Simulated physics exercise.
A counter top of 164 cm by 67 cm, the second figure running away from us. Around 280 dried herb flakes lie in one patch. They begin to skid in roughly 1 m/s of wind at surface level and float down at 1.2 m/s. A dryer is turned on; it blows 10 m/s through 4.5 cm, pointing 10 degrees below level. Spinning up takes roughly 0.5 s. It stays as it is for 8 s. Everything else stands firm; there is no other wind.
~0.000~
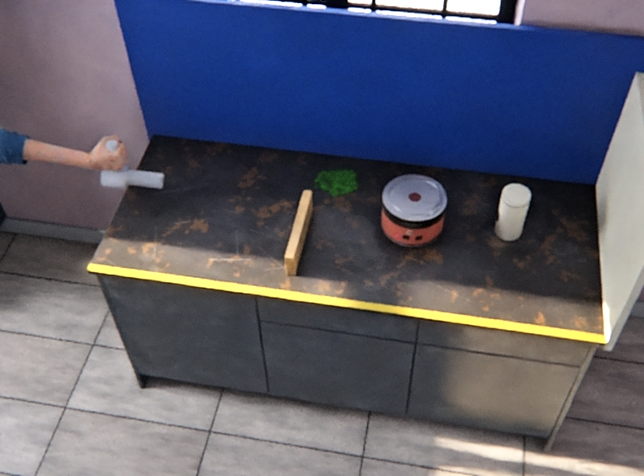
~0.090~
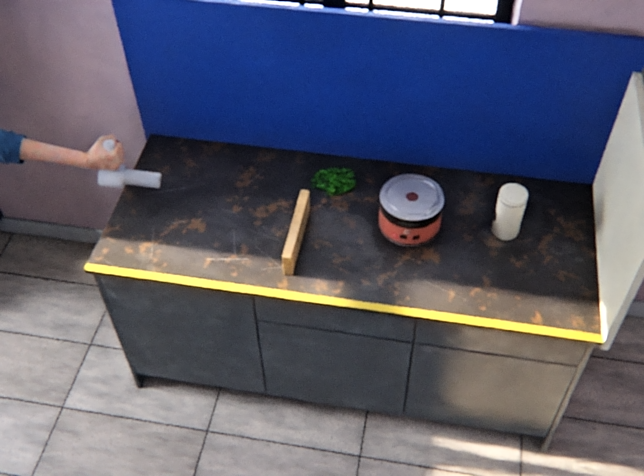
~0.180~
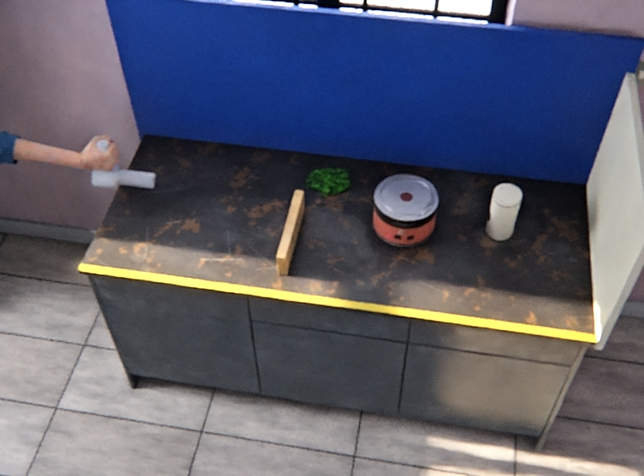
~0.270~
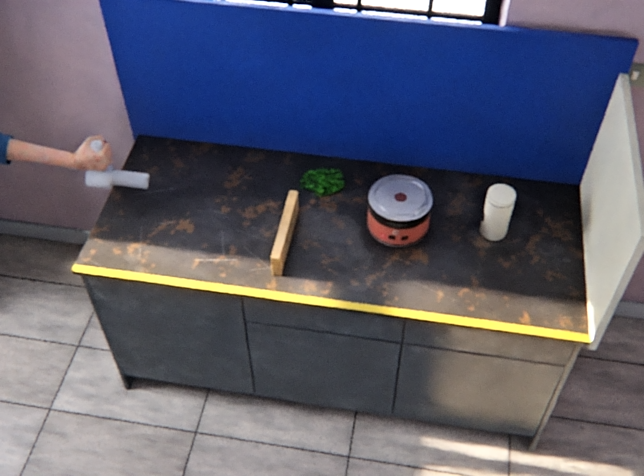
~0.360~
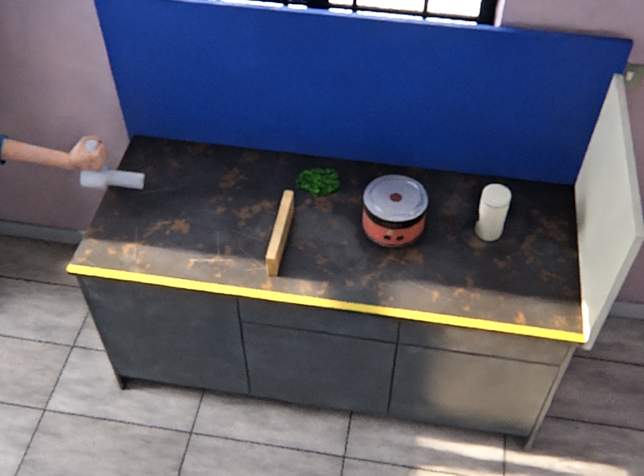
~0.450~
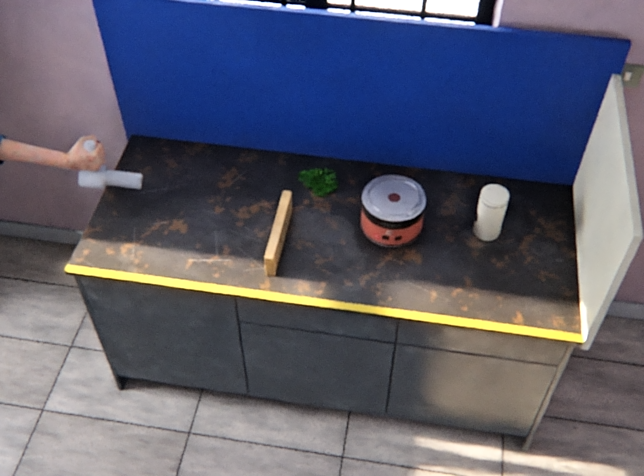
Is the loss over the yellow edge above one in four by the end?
Answer: Yes.
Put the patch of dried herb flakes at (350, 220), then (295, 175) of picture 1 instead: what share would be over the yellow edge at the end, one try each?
In turn about 20 %, 50 %.
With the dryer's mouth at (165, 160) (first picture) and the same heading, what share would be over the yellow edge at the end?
In that case some 70 per cent.
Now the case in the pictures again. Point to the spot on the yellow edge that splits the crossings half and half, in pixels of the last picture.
At about (578, 341).
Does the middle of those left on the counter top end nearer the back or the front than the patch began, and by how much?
To the back, by about 15 cm.
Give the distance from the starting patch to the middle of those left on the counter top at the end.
Roughly 90 cm.
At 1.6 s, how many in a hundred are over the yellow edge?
About 0 %.
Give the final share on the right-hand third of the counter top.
Some 40 per cent.
After 1.6 s, 77 % are on the move or not yet settled, 0 % are over the yellow edge; the middle of those still in play is near (574, 196).
After 2.6 s, 47 % are on the move or not yet settled, 34 % are over the yellow edge; the middle of those still in play is near (574, 189).
After 4.4 s, 22 % are on the move or not yet settled, 47 % are over the yellow edge; the middle of those still in play is near (574, 185).
After 8.0 s, at the end, 57 % are over the yellow edge; the middle of those still in play is near (574, 184).
